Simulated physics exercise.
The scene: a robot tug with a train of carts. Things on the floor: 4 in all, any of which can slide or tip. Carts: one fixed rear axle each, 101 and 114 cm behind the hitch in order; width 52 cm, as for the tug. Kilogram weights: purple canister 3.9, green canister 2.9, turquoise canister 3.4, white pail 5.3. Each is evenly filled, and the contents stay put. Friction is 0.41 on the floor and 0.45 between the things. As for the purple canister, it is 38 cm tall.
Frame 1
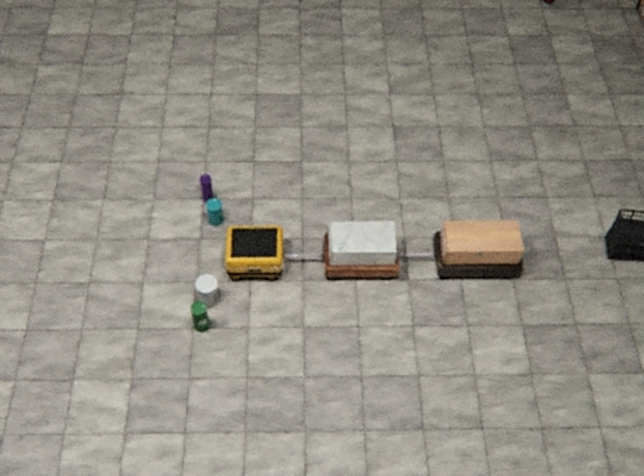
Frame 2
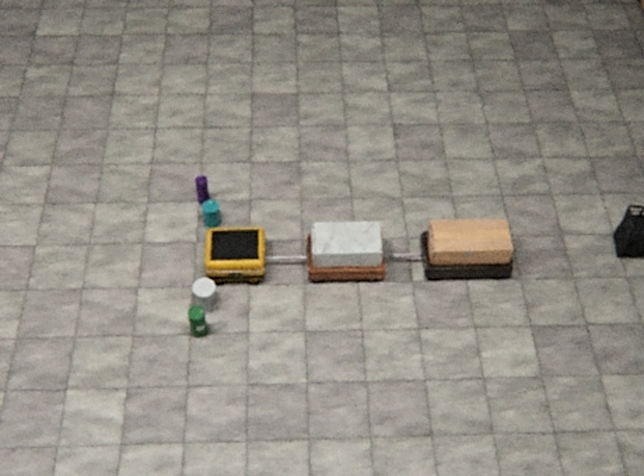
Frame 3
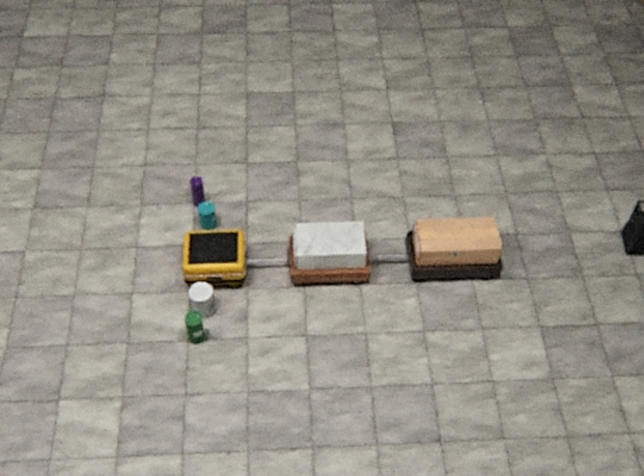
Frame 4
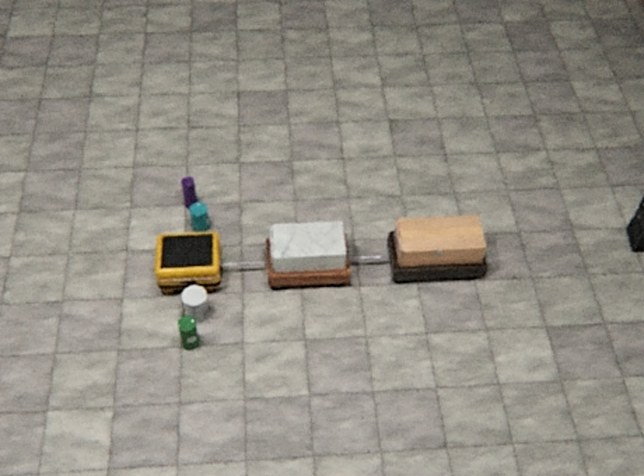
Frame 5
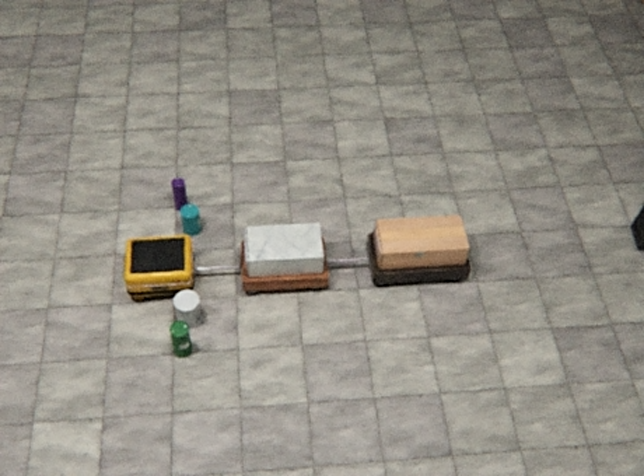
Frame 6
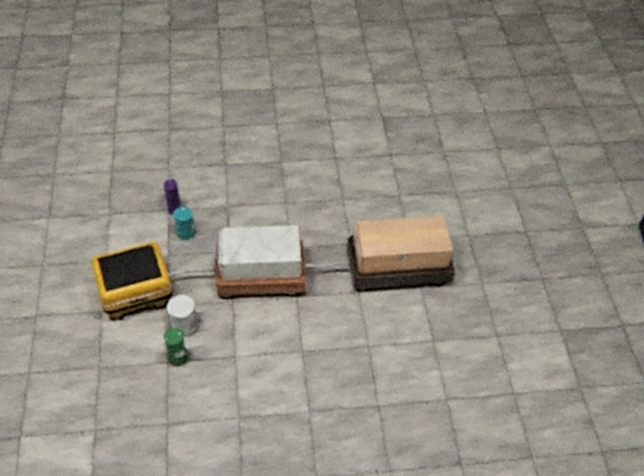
A yellow robot tug with a black top pulls two linked carts, one carrying a pale grey block and the other a tan block, across a grey tiled floor seen from high above. Purple and turquoise canisters stand above its path, a white pail and green canister below. The tug drives left between them, then angles slightly down-left, while the view shifts gradually.
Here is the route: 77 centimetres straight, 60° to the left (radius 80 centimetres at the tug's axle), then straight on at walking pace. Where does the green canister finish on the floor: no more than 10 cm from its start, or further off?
The green canister finishes further off.
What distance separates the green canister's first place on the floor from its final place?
About 26 cm.
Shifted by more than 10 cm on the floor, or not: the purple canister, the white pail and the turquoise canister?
In short, the purple canister stays close to home, the white pail leaves its position, the turquoise canister stays close to home.
Then, 0.70 s after the last picture, tug has run 158 cm.
Then, 2.10 s after the last picture, tug has run 282 cm; white pail slid 12 cm.
Then, 2.70 s after the last picture, tug has run 334 cm; green canister slid 24 cm near (167, 371); white pail slid 51 cm.
Then, 3.80 s after the last picture, tug has run 431 cm; green canister slid 25 cm near (167, 372); white pail slid 74 cm.
At rest, not toppled but over 10 cm from the start, green canister and white pail; the other 2 in place, give or take 10 cm. Seen from the same camera at the end, green canister near (167, 372).
